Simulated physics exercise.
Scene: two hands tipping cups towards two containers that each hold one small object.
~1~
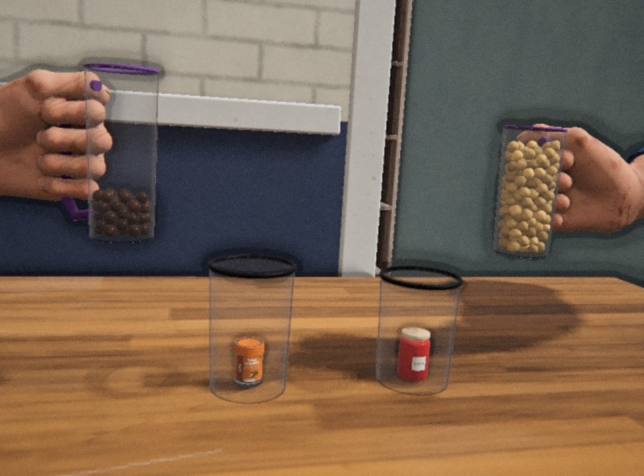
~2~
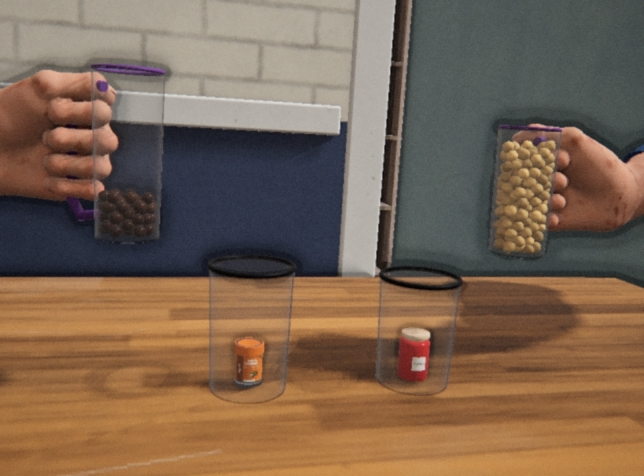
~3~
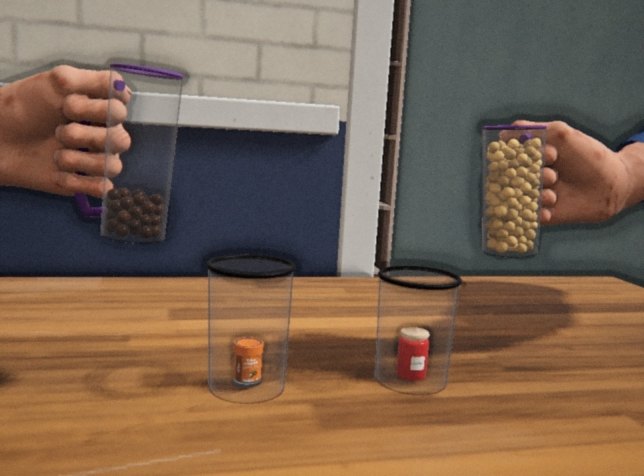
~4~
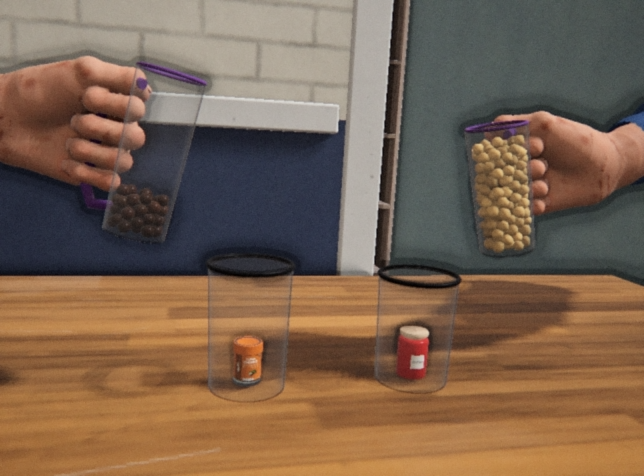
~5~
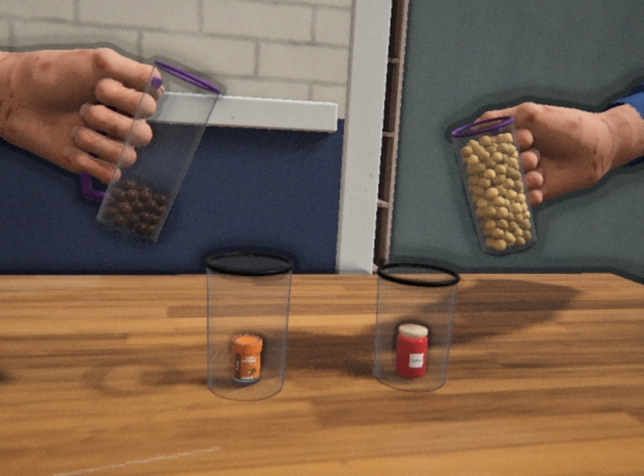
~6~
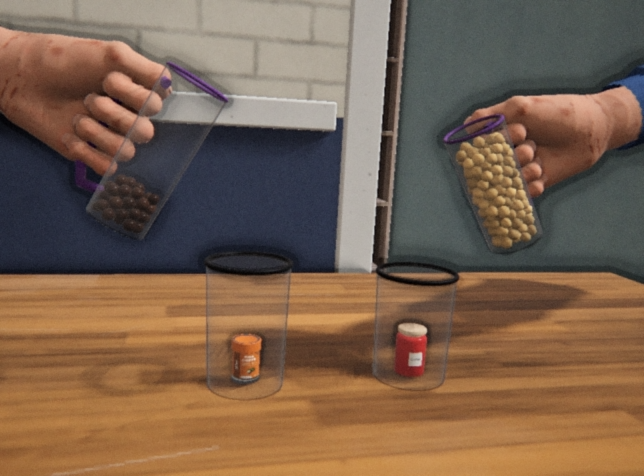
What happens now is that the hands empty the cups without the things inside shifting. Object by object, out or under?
Left: Expect it to poke clear. Right: Expect it to be fully submerged.
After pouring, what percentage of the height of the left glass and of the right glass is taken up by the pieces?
Around 20 on the left and around 70 on the right.
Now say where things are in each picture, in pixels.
The first picture shows small tin in the left glass at (249, 362), reaching about a third of the way up; left cup at (122, 155), a quarter full of chocolate balls; small canister in the right glass at (414, 353), reaching about half way up; right cup at (527, 191), nearly full of dried chickpeas.
The second picture shows left cup at (128, 155), upright; right cup at (523, 192), upright.
The third picture shows left cup at (140, 156), tipped 5°; right cup at (512, 191), tipped 5°.
The fourth picture shows left cup at (153, 155), tipped 13°; right cup at (502, 189), tipped 13°.
The fifth picture shows left cup at (157, 154), tipped 21°; right cup at (496, 187), tipped 21°.
The sixth picture shows small tin in the left glass at (246, 359); left cup at (156, 153), tipped 29°; small canister in the right glass at (411, 349); right cup at (495, 186), tipped 29°.
Then, 0.39 s after the last picture, left glass empty, all of its cupful still in the cup; right glass empty, all of its cupful still in the cup.
Then, 0.88 s after the last picture, left glass empty, all of its cupful still in the cup; right glass empty, all of its cupful still in the cup.
Then, 1.41 s after the last picture, left glass nearly empty, about a third of its cupful still in the cup; right glass a quarter full, about half of its cupful still in the cup.
At rest, left glass a quarter full (surface near (246, 354)), nothing beside it; right glass three quarters full (surface near (415, 302)), nothing beside it; the left thing is still showing; the right thing is covered.
